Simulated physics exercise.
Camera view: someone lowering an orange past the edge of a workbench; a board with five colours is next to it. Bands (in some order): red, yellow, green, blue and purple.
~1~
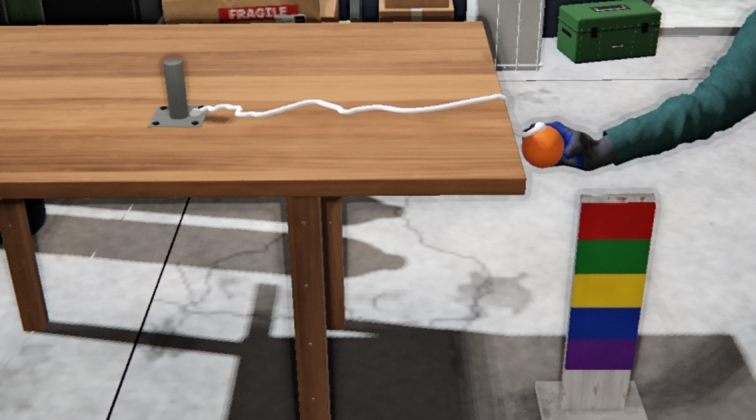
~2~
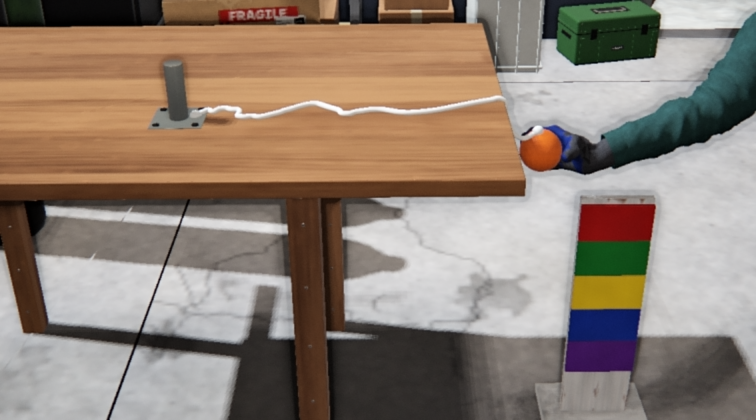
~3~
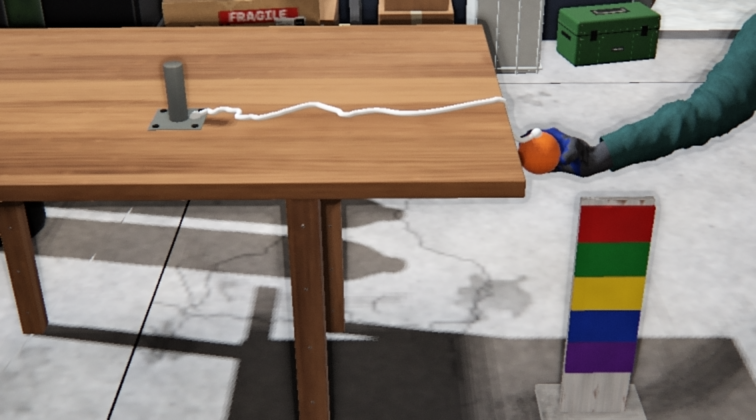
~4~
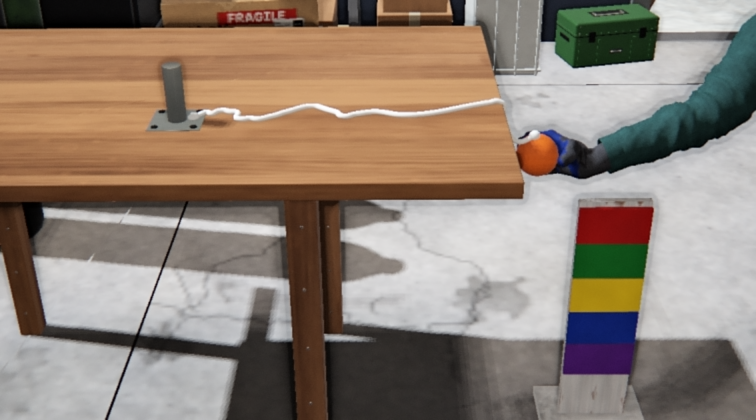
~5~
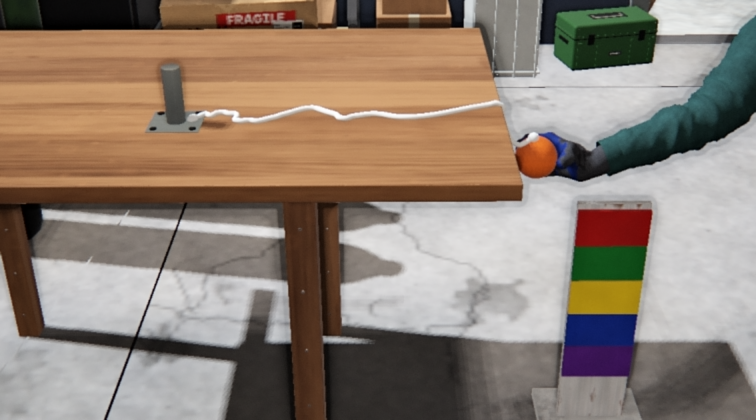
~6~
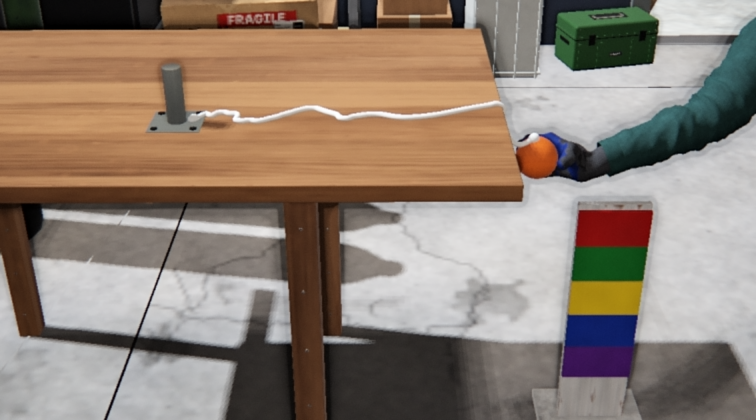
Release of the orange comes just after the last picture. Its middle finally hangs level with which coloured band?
With the red band.
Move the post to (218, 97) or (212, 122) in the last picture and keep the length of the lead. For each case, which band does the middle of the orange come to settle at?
Answer, in order: Green, green.
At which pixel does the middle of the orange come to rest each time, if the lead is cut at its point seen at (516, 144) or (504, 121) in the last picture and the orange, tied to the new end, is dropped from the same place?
(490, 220) and (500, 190).
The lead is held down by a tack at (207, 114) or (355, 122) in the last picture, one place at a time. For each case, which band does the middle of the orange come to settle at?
First try red, second try none, it hangs higher.
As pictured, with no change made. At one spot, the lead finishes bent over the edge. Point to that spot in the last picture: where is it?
Answer: The point at (451, 112).
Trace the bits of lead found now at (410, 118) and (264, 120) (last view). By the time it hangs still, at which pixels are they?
Around (461, 108); the other one around (294, 116).
Soon after, orange near (475, 239); level with red.
After that, orange near (509, 240); level with red.
In the end, orange near (495, 243); level with red. The red one.
